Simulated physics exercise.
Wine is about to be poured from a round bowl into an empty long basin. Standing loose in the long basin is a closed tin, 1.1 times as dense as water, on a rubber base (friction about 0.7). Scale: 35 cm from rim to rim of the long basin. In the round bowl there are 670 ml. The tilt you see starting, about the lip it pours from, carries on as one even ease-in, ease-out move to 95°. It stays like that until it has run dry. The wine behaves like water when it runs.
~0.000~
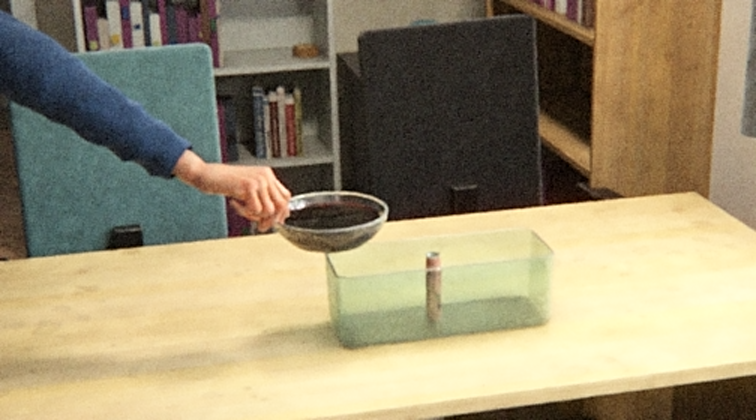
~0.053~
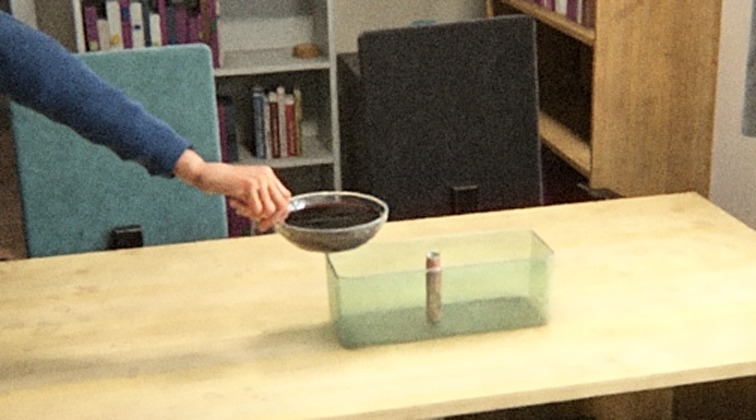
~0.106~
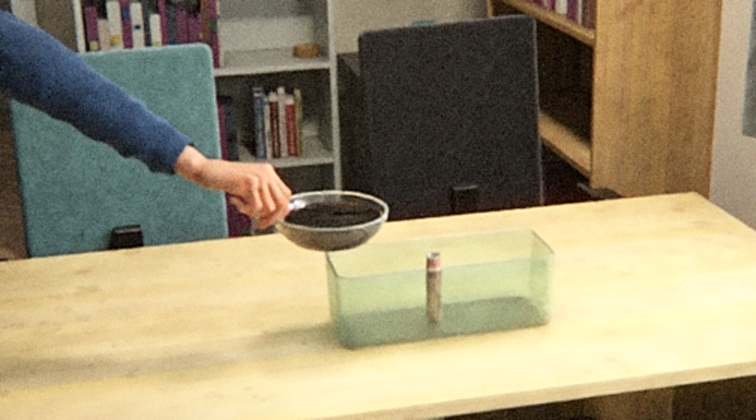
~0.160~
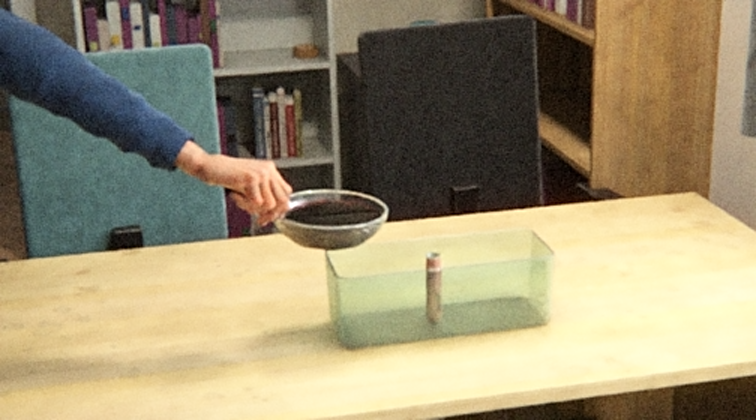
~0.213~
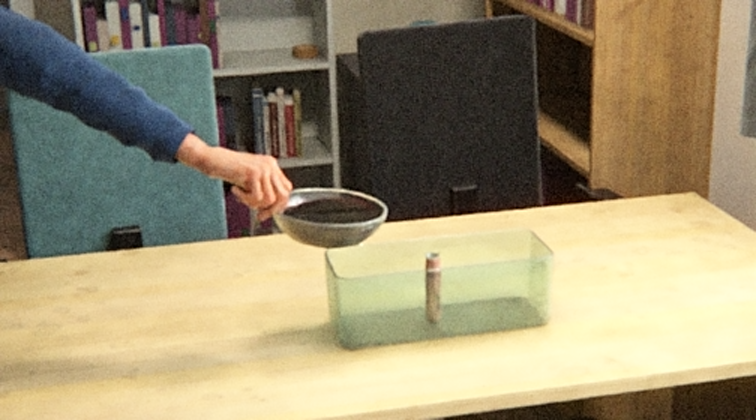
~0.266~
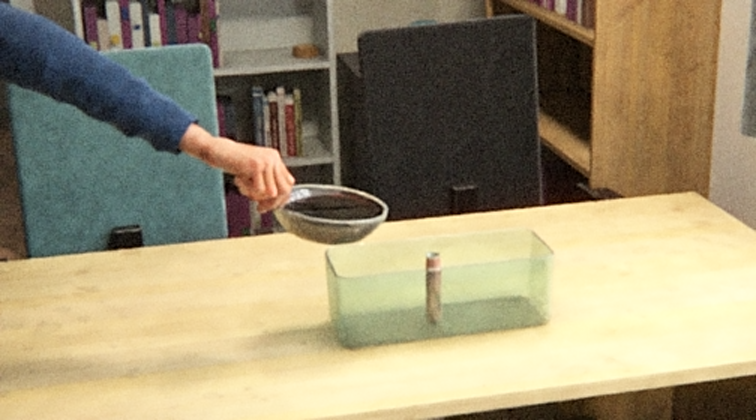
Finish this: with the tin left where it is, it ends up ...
It ends up standing.
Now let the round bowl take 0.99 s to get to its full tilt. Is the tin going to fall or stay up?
Outcome - the tin remains standing.
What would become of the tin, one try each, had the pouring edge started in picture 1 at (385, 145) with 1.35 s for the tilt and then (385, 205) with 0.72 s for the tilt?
Try 1: Still standing; try 2: Still standing.
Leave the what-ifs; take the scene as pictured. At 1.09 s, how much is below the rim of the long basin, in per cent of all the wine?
Around 94 in a hundred.
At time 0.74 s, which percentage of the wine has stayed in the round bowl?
Portion remaining: Approx. 38 per cent.
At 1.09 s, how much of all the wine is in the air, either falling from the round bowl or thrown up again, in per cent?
Roughly 5 per cent.
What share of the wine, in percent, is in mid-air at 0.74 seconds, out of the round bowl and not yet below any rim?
Around 38 percent.
By 0.74 s the tilt is 55° and 39 per cent is still to pour; the tin stands where it began.
By 1.09 s the tilt is 87° and 0 per cent is still to pour; the tin stands where it began.
By 1.45 s the tilt is 95° and 0 per cent is still to pour; the tin stands where it began.
By 1.85 s the tilt is 95° and 0 per cent is still to pour; the tin stands where it began.
At rest the tin stands where it began.
